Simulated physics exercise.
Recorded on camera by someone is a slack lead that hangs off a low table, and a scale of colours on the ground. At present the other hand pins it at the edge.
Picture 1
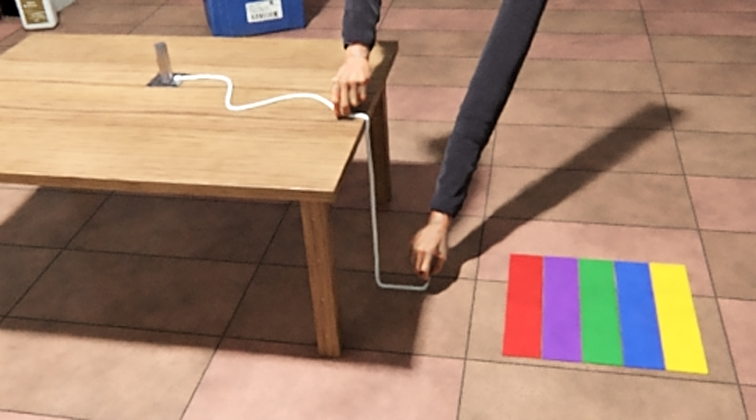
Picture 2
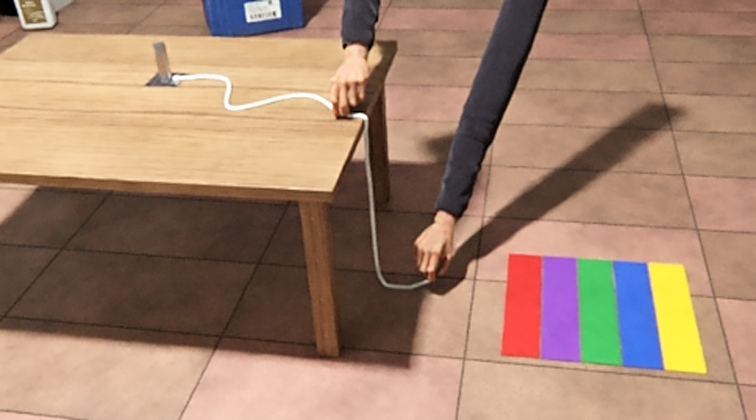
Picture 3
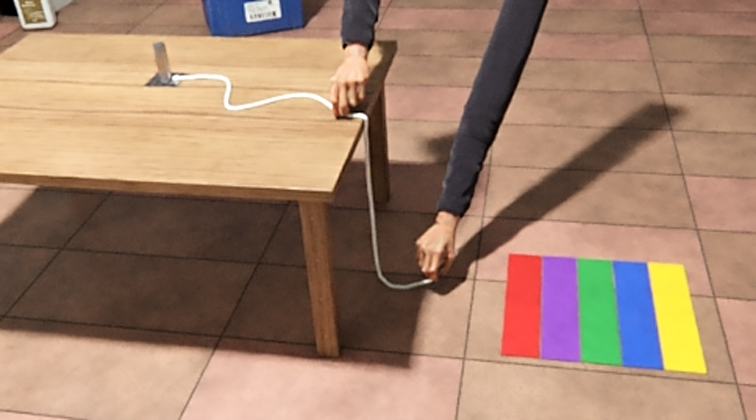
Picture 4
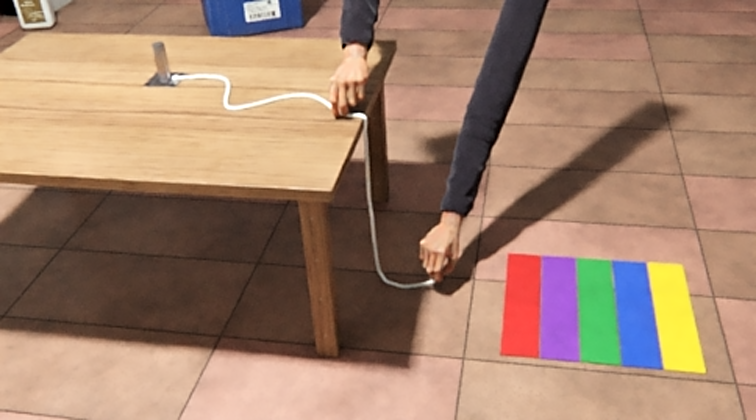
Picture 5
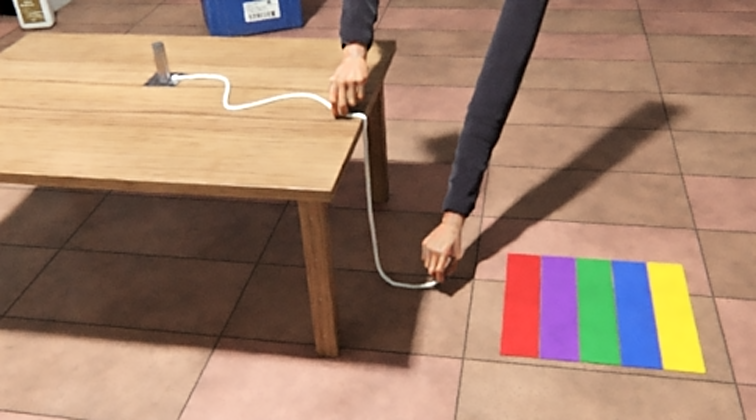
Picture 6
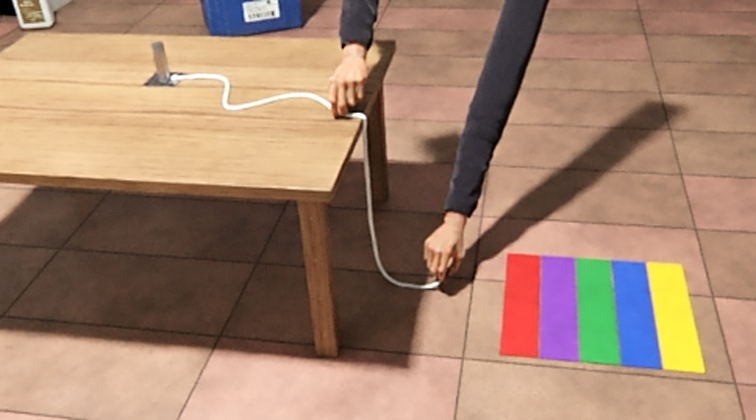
A hand draws a white cord's end slightly right while another pins it at the table edge.
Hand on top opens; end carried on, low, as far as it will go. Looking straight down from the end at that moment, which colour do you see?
You see blue.
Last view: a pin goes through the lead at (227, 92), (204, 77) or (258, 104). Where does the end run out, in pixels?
In order of the tries: About (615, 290), then (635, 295), then (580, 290).
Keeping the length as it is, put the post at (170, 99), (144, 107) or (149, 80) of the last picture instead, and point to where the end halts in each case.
(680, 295), (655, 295) and (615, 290), roughly.
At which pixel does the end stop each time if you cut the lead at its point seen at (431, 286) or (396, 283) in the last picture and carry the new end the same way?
The pixels are (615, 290) and (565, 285), in that order.
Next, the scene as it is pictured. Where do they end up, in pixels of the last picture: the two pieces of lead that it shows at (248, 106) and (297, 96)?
In that view they sit near (297, 100) and near (343, 107).
Early on, end near (564, 287); over purple.
Midway, end near (611, 291); over green.
At the end of the slack, end near (639, 293); over blue. Over blue.
